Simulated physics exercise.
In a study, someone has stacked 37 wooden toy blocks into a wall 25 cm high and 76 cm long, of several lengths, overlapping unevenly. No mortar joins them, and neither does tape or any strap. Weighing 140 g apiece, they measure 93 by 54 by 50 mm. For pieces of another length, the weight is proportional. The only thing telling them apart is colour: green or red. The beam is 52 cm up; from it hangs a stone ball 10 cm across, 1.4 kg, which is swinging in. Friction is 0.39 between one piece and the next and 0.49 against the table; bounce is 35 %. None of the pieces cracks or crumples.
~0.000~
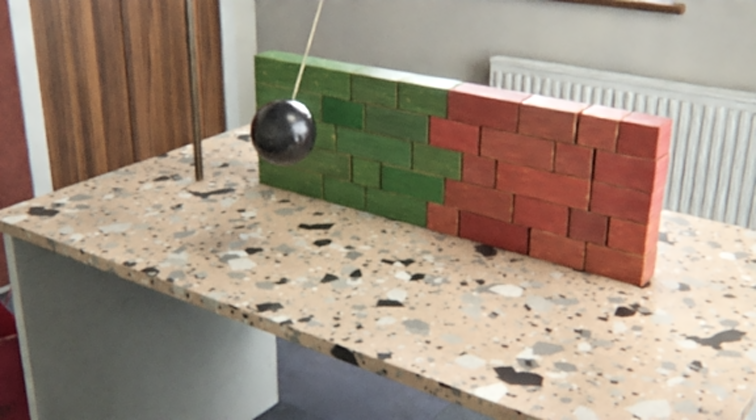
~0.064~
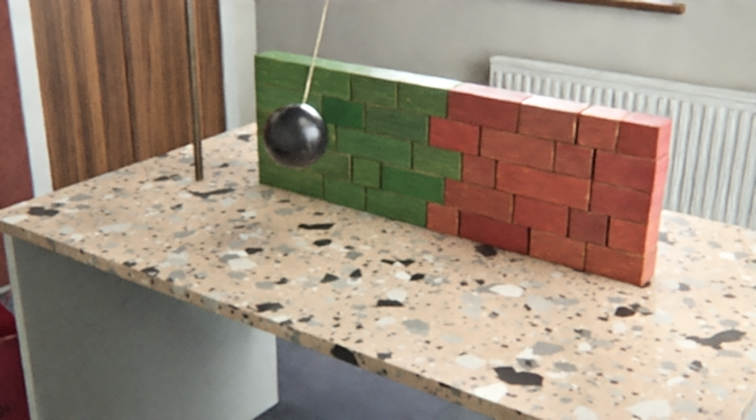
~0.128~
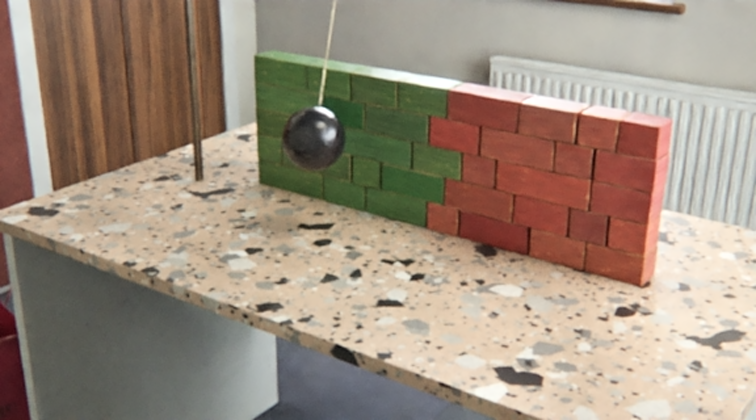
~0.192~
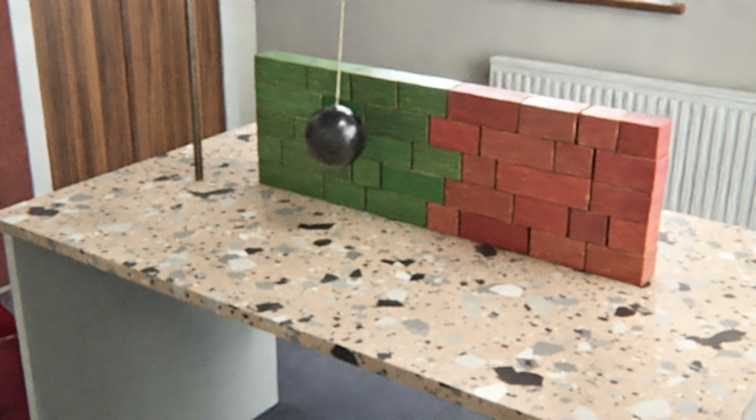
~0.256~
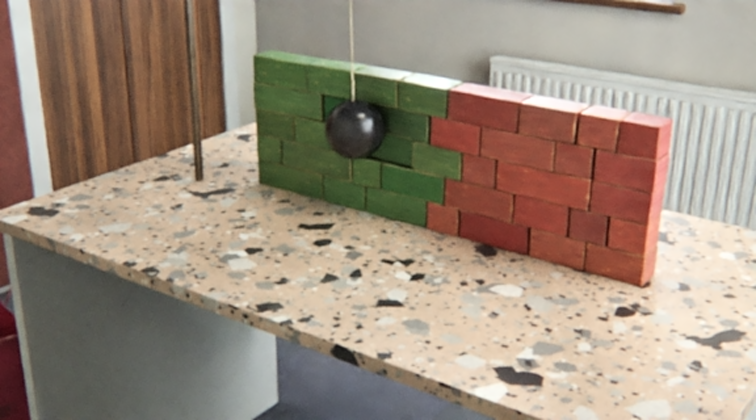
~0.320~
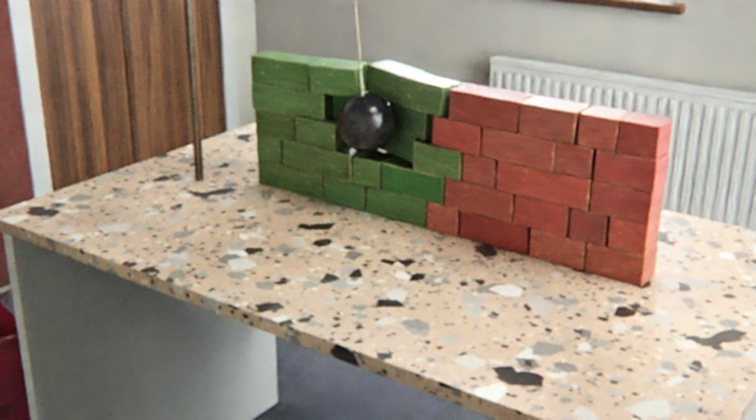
In this clip, a dark ball hanging on a line swings rightward into the green section of a green and red block wall on a speckled table, pushing several green blocks out of place while the red blocks stay still.
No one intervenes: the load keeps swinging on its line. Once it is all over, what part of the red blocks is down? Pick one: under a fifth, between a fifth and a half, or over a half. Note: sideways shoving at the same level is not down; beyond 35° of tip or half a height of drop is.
I pick under a fifth.
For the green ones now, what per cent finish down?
Green: 30 per cent.
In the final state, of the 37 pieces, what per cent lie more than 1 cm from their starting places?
15 % shifted.
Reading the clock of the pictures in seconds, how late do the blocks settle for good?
Near 2.0 s.
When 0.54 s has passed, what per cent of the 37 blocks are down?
By then 15 %.
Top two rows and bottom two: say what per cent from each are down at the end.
From the top 30, from the bottom 0 per cent.
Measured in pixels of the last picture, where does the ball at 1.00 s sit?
(318, 139) or so.
By 0.54 s, line 16° past plumb; none of the 19 red blocks down (6 of 37 in all colours); top red block unmoved; top green block tilted 50°, 34 mm lower.
By 1.00 s, line 14° before plumb; none of the 19 red blocks down (6 of 37 in all colours); top red block unmoved; top green block 20 cm lower.
When it is over (2.1 s), line 6° before plumb; none of the 19 red blocks down (6 of 37 in all colours); top red block unmoved; top green block 20 cm lower. That is 0 per cent. In pixels of the last frame, middles, top red block near (554, 119), top green block near (443, 164).
